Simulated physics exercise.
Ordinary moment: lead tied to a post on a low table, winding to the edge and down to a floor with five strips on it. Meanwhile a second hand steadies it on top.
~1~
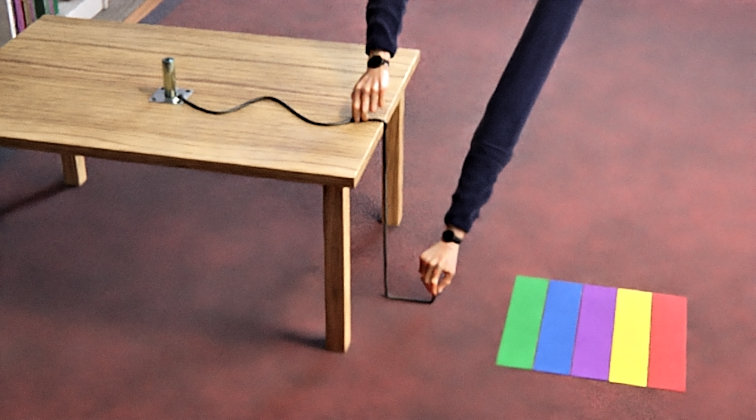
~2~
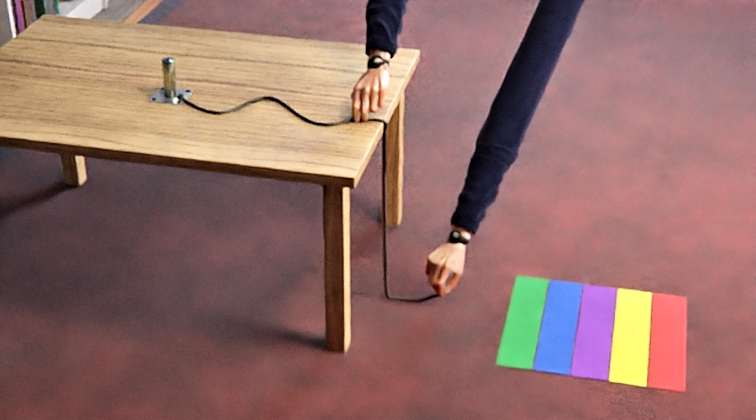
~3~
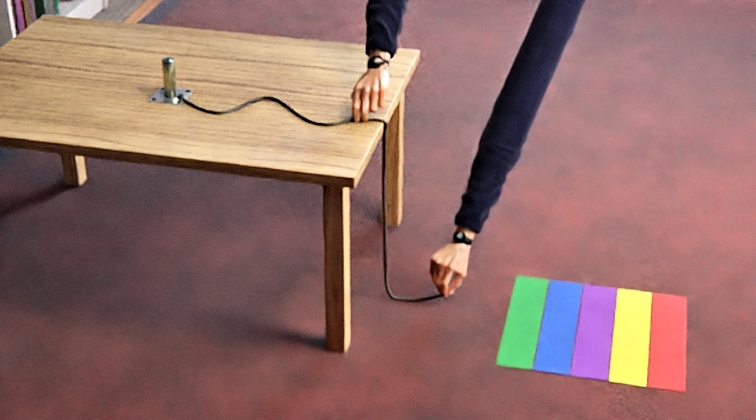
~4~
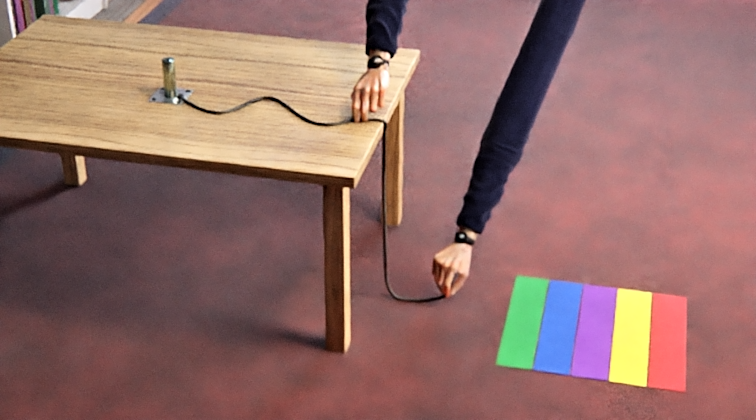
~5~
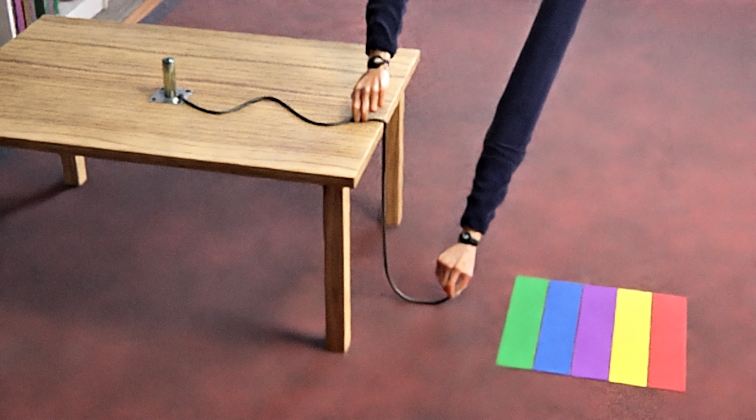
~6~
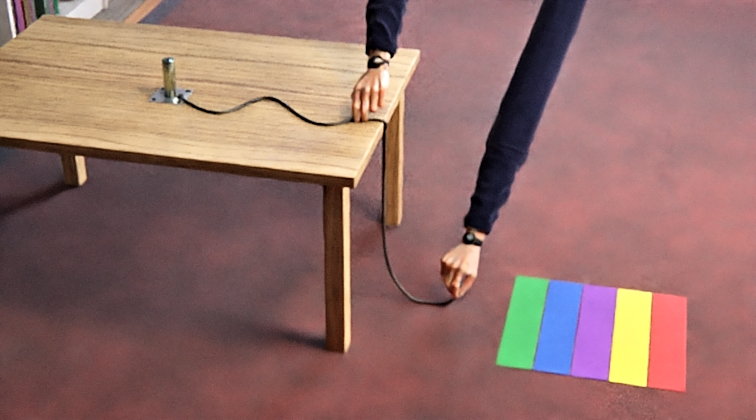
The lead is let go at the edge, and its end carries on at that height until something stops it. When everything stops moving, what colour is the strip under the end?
The strip under the end is yellow.
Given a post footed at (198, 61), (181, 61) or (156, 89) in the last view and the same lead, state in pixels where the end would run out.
About (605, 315), (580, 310) and (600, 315).
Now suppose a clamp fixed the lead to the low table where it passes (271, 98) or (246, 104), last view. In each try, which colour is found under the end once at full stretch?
Purple; purple.
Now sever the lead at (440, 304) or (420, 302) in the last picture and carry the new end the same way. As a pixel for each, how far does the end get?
Going through both, you get (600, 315) and then (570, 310).
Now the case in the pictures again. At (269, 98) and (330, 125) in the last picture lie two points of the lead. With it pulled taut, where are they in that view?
Point one to (293, 110), point two to (382, 123).
Soon after, end near (570, 310); over blue.
After that, end near (609, 315); over purple.
At the stop, end near (631, 318); over yellow. It gets as far as the yellow strip.
